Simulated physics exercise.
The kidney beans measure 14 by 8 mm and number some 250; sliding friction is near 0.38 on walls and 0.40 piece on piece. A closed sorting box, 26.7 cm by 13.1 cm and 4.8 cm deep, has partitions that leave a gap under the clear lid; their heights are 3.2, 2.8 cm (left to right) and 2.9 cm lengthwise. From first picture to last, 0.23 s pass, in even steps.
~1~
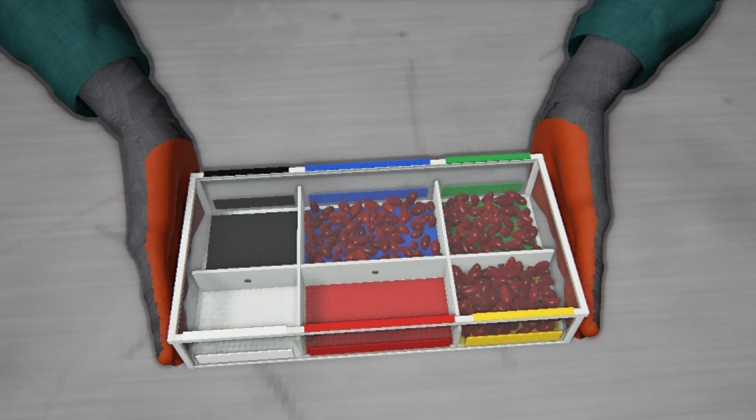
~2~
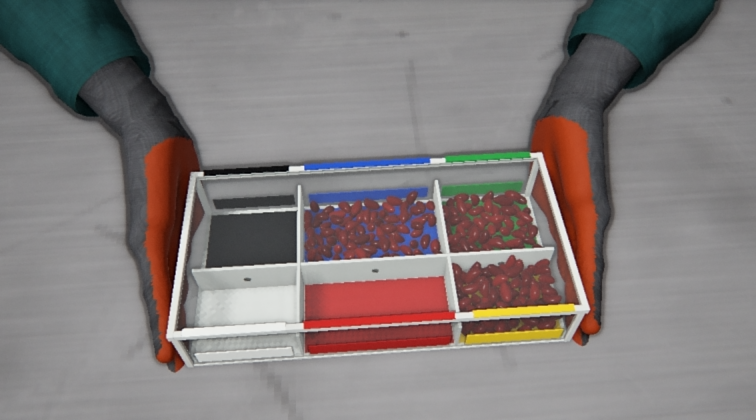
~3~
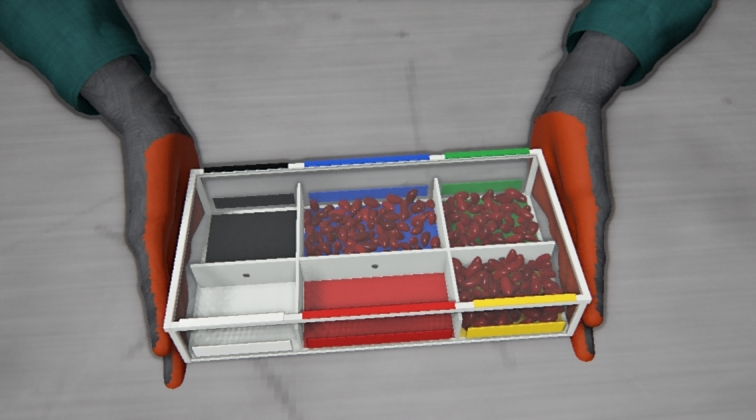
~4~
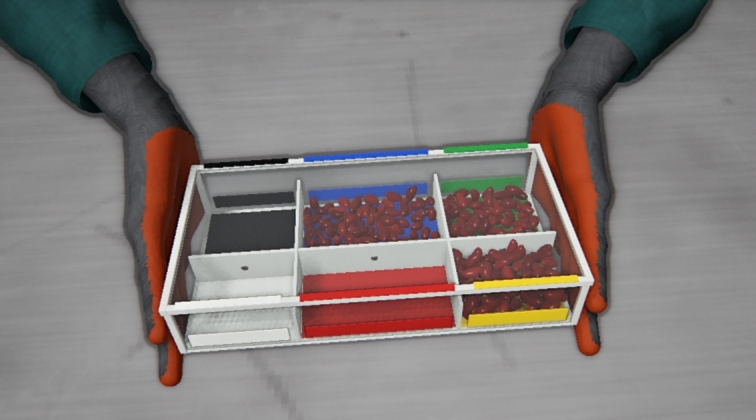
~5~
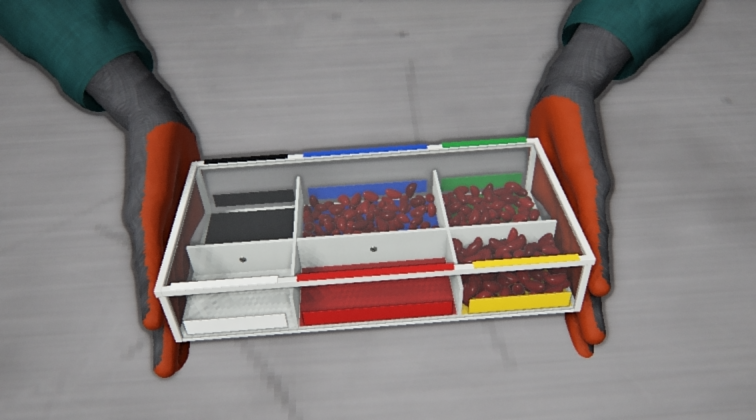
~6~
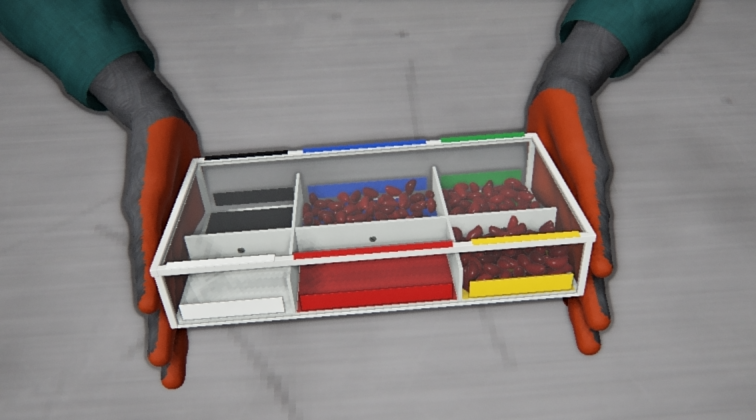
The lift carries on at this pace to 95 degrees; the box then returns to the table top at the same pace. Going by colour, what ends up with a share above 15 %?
Red: Below, blue: Above, green: Above, yellow: Below, white: Below, black: Below.
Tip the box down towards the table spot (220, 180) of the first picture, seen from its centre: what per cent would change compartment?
Some 45 per cent.
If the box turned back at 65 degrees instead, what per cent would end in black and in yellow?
Black 0; yellow 30.
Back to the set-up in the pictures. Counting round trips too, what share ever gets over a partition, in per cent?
Some 25 per cent.
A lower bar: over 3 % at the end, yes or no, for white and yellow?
White no, yellow yes.
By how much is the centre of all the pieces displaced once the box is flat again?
About 3.0 cm.
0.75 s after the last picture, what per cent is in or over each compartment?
Red 0, blue 40, green 40, yellow 20, white 0, black 0.
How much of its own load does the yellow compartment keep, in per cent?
About 30 per cent.
Then, 0.75 s after the last picture, tilt 94 degrees; blue 40 %, green 40 %, yellow 20 %.
Then, 1.24 s after the last picture, tilt 41 degrees; blue 40 %, green 50 %, yellow 10 %.
Then, 1.80 s after the last picture, tilt 0 degrees; blue 40 %, green 50 %, yellow 10 %.
In the end, red 0 %, blue 40 %, green 50 %, yellow 10 %, white 0 %, black 0 %.
